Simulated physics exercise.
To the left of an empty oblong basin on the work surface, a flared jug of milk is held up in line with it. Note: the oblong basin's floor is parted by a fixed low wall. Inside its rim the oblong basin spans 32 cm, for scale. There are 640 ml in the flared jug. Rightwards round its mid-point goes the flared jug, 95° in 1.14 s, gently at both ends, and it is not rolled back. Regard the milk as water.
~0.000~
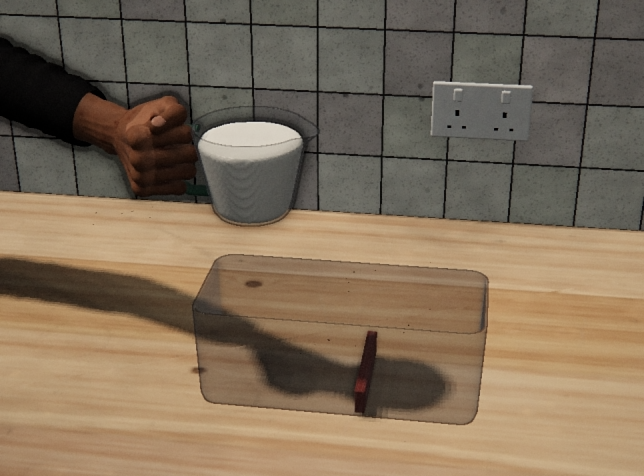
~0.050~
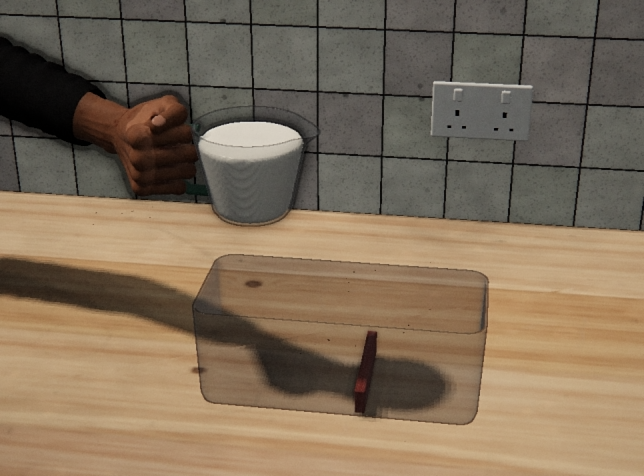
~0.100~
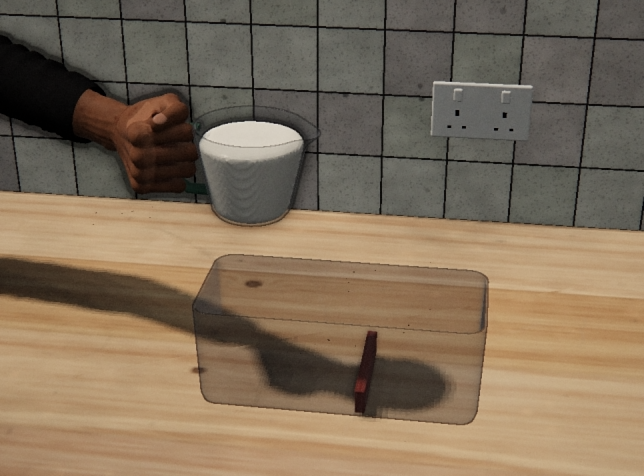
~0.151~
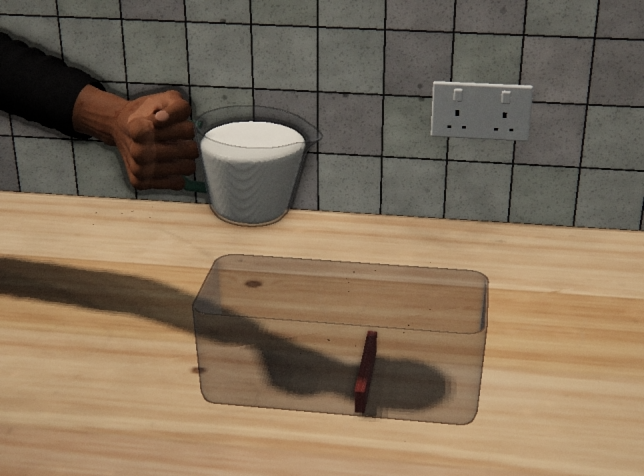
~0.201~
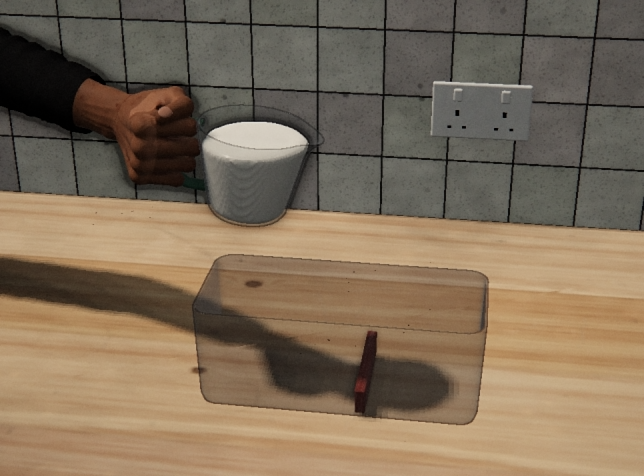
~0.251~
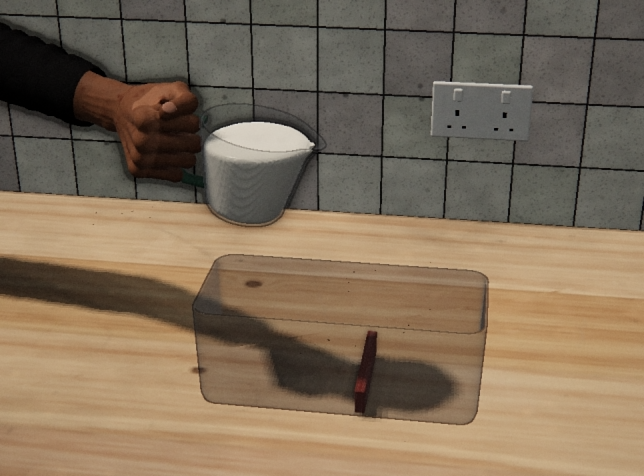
A hand holding a flared jug of milk beyond an empty clear oblong basin, gradually tilting the jug slightly to the right.
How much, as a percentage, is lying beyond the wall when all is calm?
Around 63 per cent lies beyond the wall.
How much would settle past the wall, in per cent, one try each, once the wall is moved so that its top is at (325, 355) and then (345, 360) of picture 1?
Some 95 in a hundred, then some 85 in a hundred.
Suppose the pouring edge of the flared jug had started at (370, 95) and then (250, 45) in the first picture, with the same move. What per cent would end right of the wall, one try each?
I'd expect close to 75 per cent and then close to 15 per cent.
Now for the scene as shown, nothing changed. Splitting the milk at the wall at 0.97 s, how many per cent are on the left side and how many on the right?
8 per cent left and 56 right, roughly.
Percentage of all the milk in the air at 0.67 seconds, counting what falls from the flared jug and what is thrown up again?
About 22 per cent.
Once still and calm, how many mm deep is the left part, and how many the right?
Some 10 mm on the left and some 24 mm on the right.
After 0.67 s the tilt is 60° and 70 per cent is still to pour, 1 is left of the wall and 8 right of it.
After 0.97 s the tilt is 90° and 17 per cent is still to pour, 8 is left of the wall and 57 right of it.
After 1.29 s the tilt is 95° and 1 per cent is still to pour, 25 is left of the wall and 73 right of it.
After 1.64 s the tilt is 95° and 0 per cent is still to pour, 35 is left of the wall and 64 right of it.
In the end 36 per cent lies left of the wall, 63 right of it and 1 outside.
